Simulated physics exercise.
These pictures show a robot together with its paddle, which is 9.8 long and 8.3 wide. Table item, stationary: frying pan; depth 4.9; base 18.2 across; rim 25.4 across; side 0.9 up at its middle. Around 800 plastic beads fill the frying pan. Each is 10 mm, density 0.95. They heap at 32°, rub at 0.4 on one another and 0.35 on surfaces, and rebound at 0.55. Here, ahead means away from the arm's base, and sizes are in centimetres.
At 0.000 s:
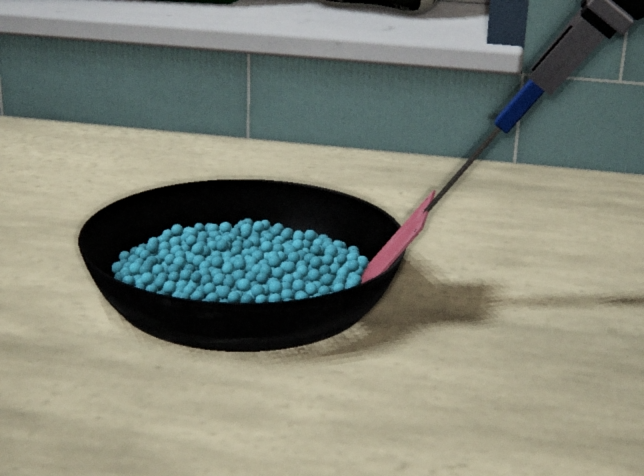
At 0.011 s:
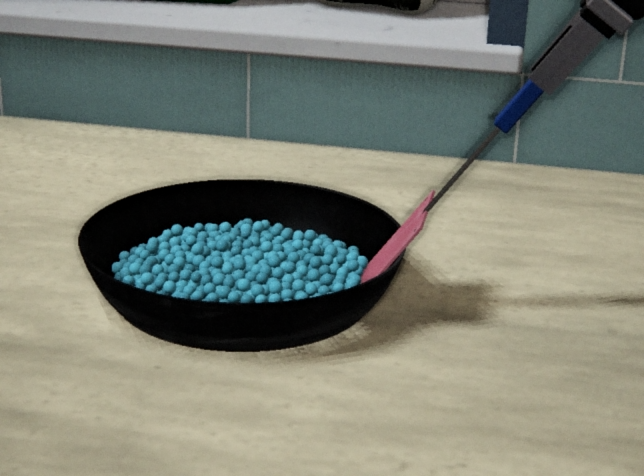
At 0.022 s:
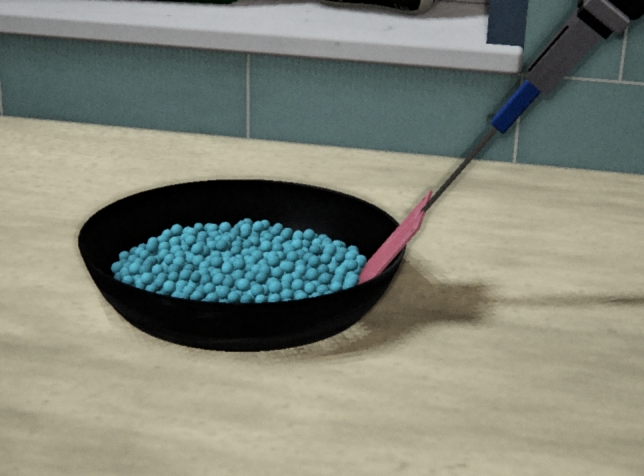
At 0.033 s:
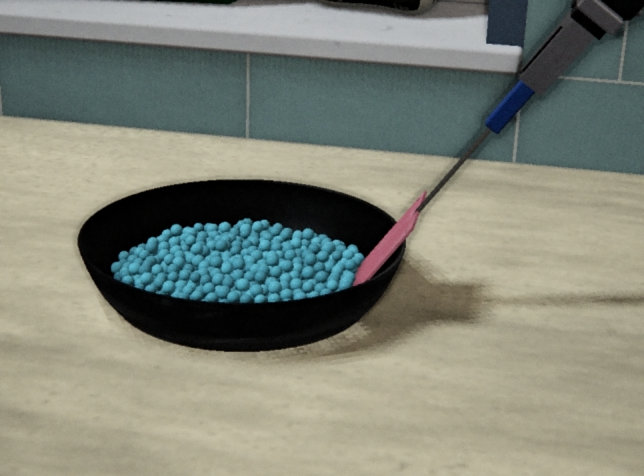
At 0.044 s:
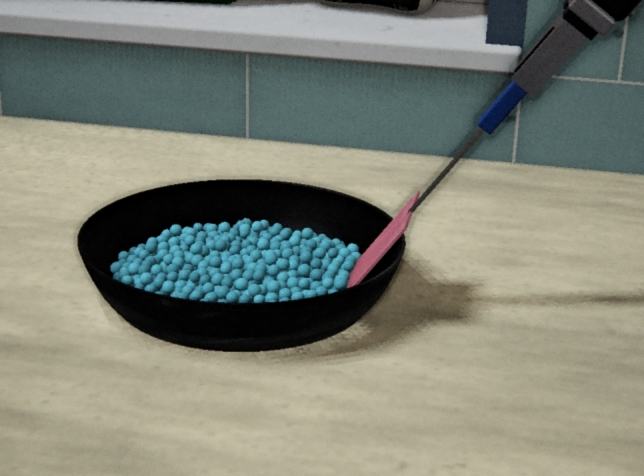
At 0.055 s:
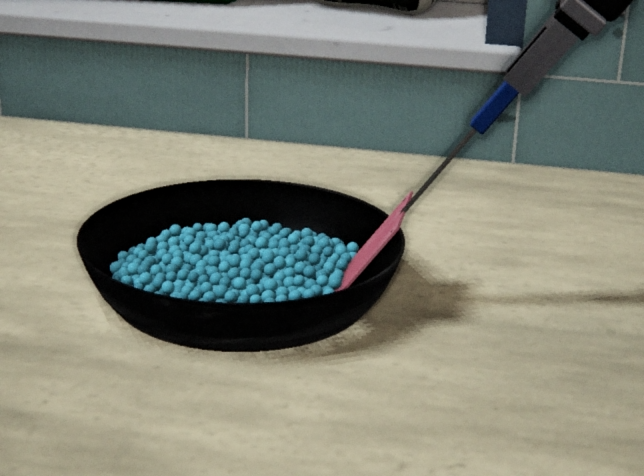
A robotic arm reaches in from the upper right over a pale, wood-patterned countertop, seen from slightly above, with teal tiles and a white ledge behind. Its dark shaft with a blue band holds a pink paddle at the right side of a black frying pan heaped with small blue beads. The paddle slides slowly a short way left against the beads, while the pan and camera stay practically still.
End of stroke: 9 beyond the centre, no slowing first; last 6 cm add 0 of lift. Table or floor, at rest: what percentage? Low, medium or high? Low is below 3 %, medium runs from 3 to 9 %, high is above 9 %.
The share is medium, from 3 to 9 %.
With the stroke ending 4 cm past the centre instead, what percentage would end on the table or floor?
Then the share is near 0 in a hundred.
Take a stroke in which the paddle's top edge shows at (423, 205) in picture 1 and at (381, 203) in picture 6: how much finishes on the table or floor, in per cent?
About 20 per cent.
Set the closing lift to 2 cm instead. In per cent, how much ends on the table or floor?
About 10 per cent.
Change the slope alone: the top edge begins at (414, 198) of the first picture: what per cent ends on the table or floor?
I'd estimate around 10 per cent.
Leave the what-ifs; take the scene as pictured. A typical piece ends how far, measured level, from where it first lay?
About 3 cm.
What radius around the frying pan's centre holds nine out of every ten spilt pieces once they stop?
It comes out at close to 25 centimetres.
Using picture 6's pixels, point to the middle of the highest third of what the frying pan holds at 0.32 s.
It is centred close to (167, 243).
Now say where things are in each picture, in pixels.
The first frame shows paddle top edge at (429, 209), sloping 55°; upper third of the load around (255, 266), from x 120 to 360, top at y 225; 805 in the frying pan.
The second frame shows paddle top edge at (428, 209), sloping 55°; upper third of the load around (254, 266), from x 120 to 360, top at y 225.
The third frame shows paddle top edge at (425, 209), sloping 55°; upper third of the load around (258, 266), from x 120 to 360, top at y 225.
The fourth frame shows paddle top edge at (420, 209), sloping 55°; upper third of the load around (257, 265), from x 115 to 360, top at y 225.
The fifth frame shows paddle top edge at (413, 209), sloping 55°; upper third of the load around (258, 264), from x 115 to 355, top at y 225.
The sixth frame shows paddle top edge at (405, 209), sloping 55°; upper third of the load around (259, 264), from x 115 to 355, top at y 225; 805 in the frying pan.
By 0.19 s, sloping 55°, highest piece 5 above the table; 805 in the frying pan.
By 0.32 s, sloping 55°, highest piece 6 above the table; 805 in the frying pan.
By 0.58 s, sloping 55°, highest piece 7 above the table; 761 in the frying pan, 38 on the table or floor, 6 on the blade or in flight.
By 1.63 s, sloping 55°, highest piece 6 above the table; 759 in the frying pan, 46 on the table or floor.
Final count, 759 in the frying pan, 46 on the table or floor. That is 6 % on the table or floor.
